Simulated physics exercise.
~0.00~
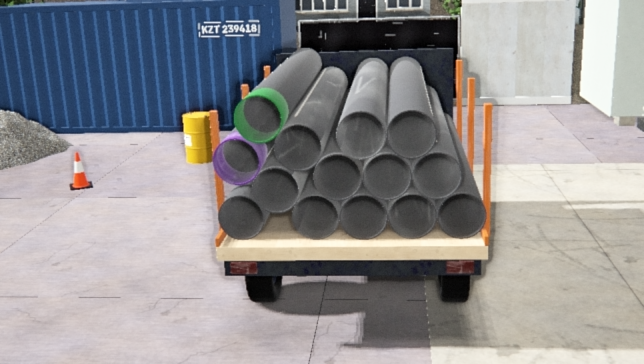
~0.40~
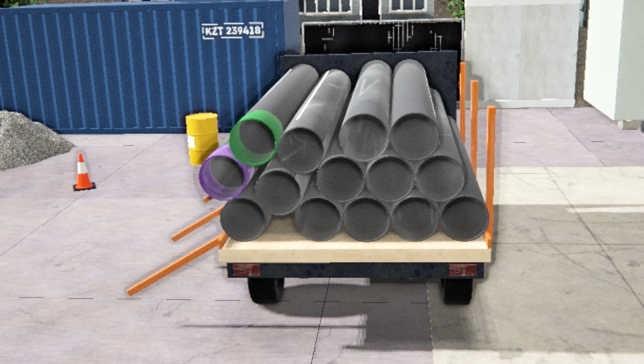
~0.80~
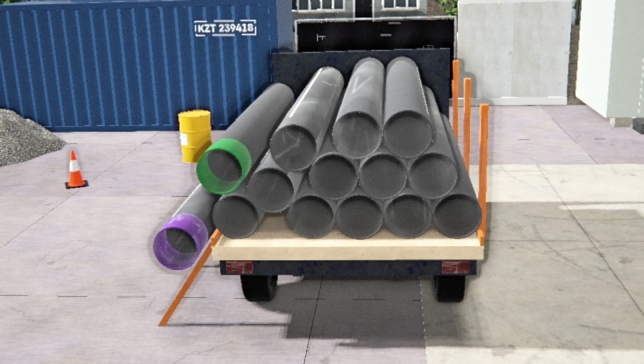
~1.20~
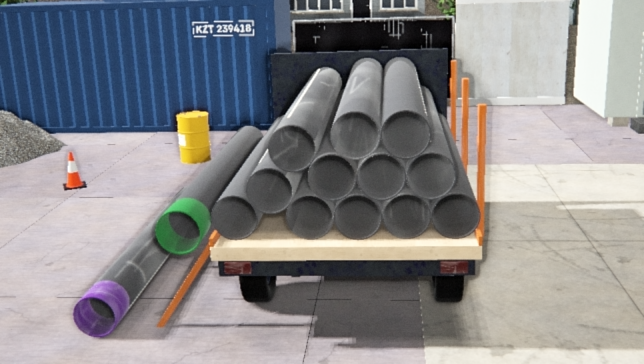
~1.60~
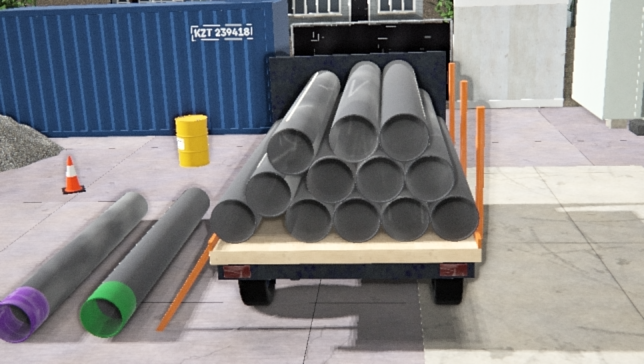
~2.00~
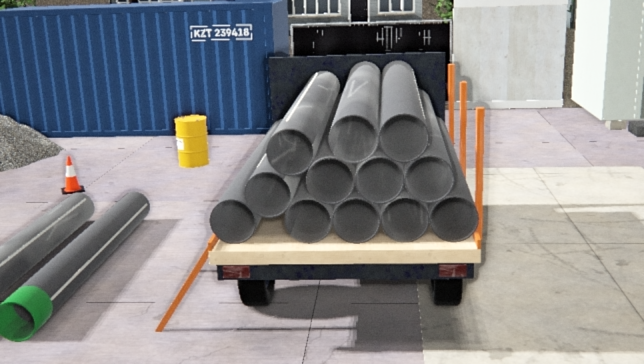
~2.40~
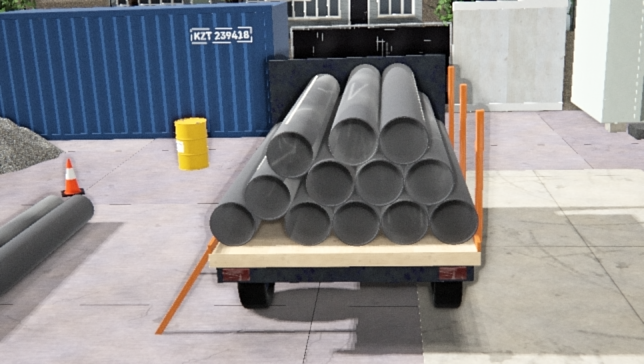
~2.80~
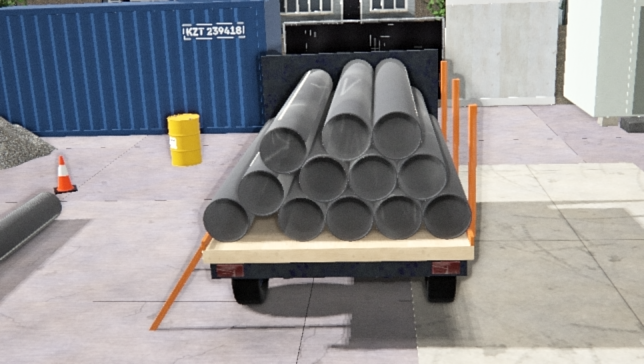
We see a stack of dark pipes on a parked flatbed trailer as the orange posts on the left swing down; the purple-ended pipe, then the green-ended one, drops off that side and rolls left across the ground, while the rest stay stacked.
